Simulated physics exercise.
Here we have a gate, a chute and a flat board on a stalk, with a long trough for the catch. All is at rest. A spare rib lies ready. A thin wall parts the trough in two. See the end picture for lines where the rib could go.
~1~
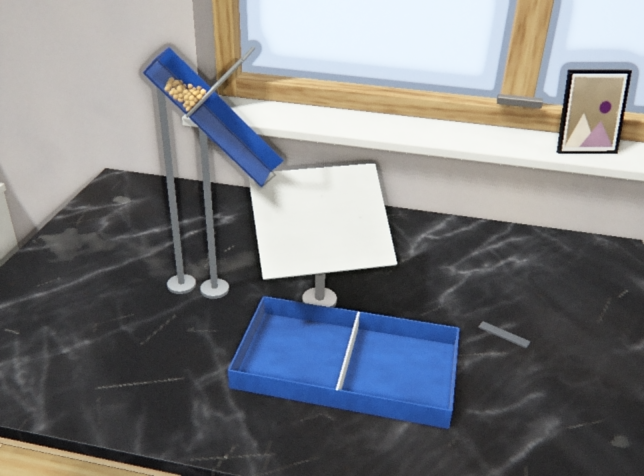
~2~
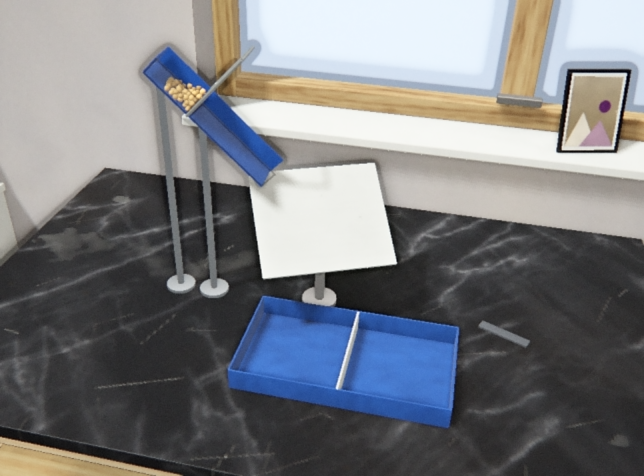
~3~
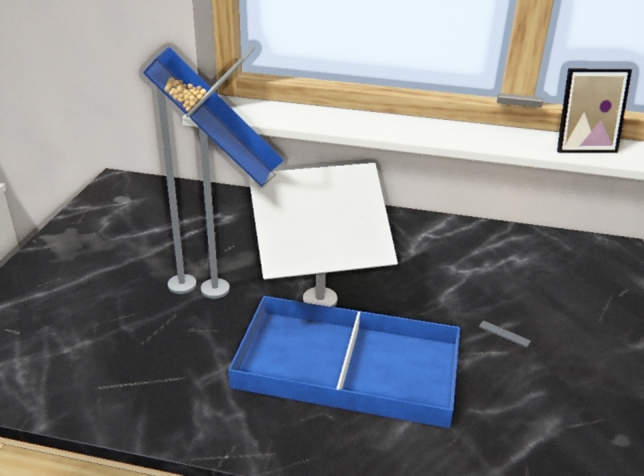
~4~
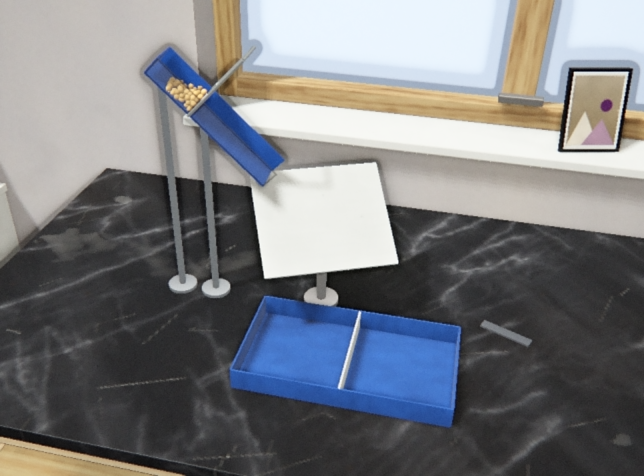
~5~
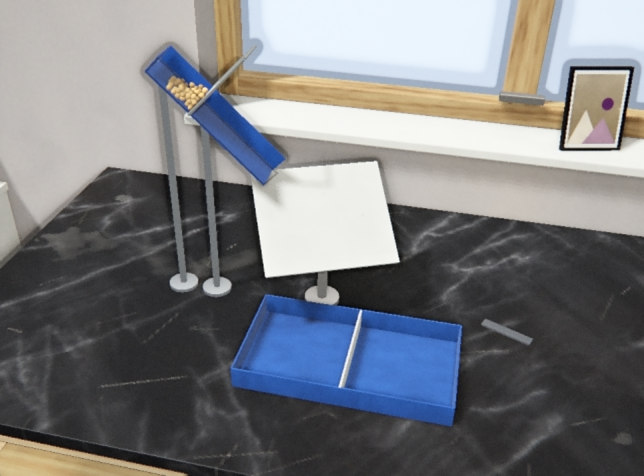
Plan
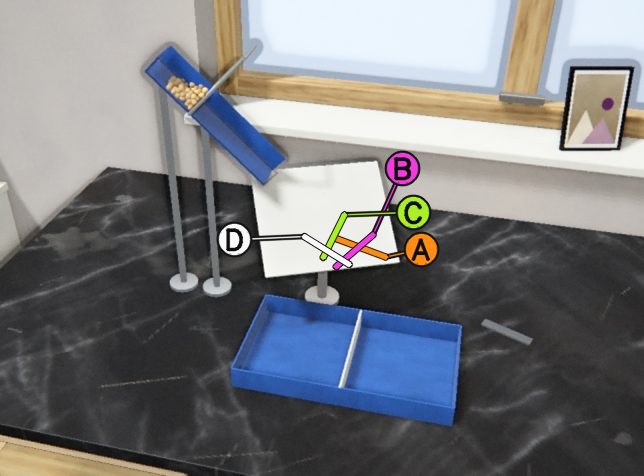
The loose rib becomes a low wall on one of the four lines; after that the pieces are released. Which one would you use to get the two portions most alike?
Line A does it best.
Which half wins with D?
The right half.
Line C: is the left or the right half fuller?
Left.
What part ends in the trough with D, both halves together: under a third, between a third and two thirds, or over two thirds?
Line D gives over two thirds.
On the marked copy, line A from (336, 238) to (385, 257); line B from (373, 234) to (336, 266); line C from (344, 214) to (323, 257); line D from (304, 236) to (349, 264).
With A, of what is caught, about a third in the left half, about two thirds in the right.
With B, of what is caught, nearly all in the left half, a small part in the right.
With C, of what is caught, nearly all in the left half, a small part in the right.
With D, of what is caught, a small part in the left half, most in the right.
